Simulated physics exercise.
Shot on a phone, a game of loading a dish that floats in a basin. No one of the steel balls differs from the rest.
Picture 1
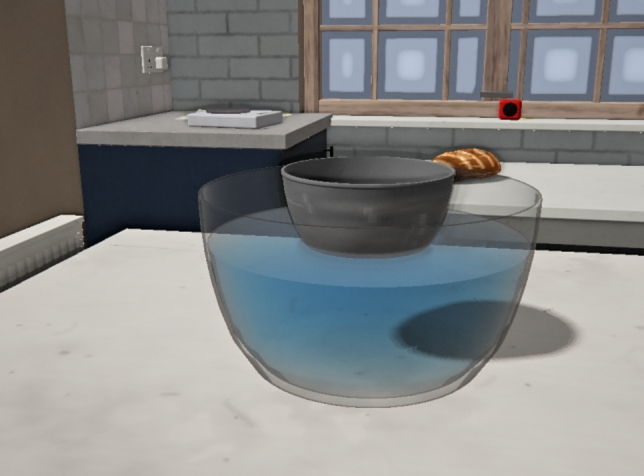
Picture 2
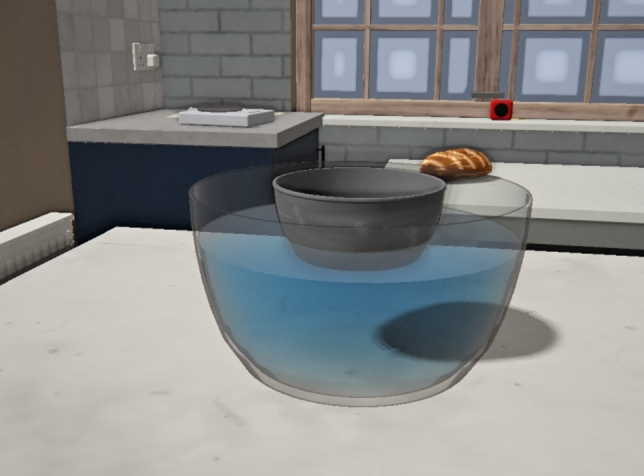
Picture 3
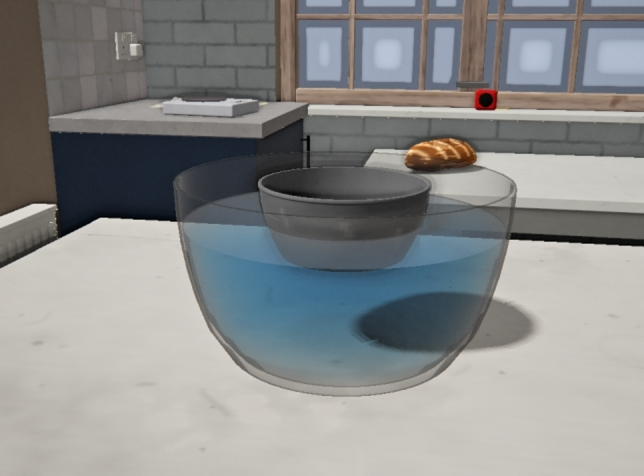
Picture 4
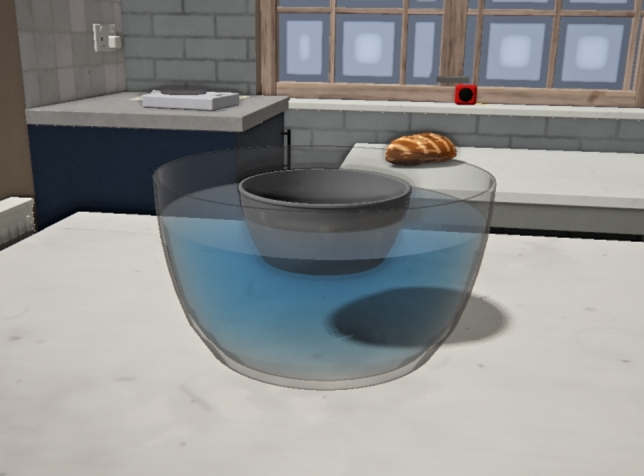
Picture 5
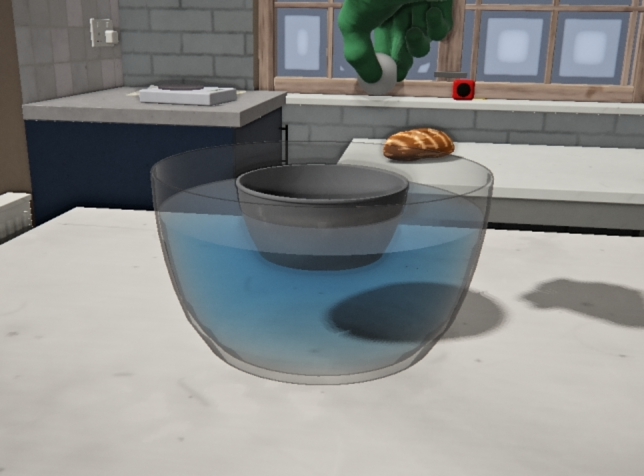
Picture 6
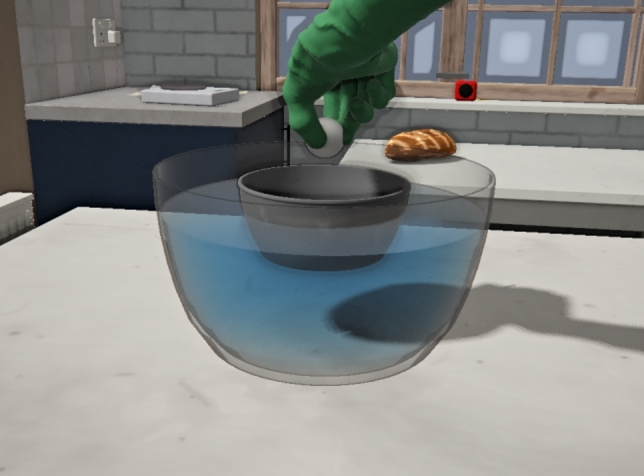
A dark bowl floating in a clear basin of blue water sits slightly lower, then a green-gloved hand brings a pale ball above it.
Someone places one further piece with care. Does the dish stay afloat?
I'd say it stays up top this time.
Soon after, the steel ball is in and the dish dips.
Later, it steadies; about a fifth of its side above the surface.
In the end, the dish floats; about a fifth of its side above the surface.
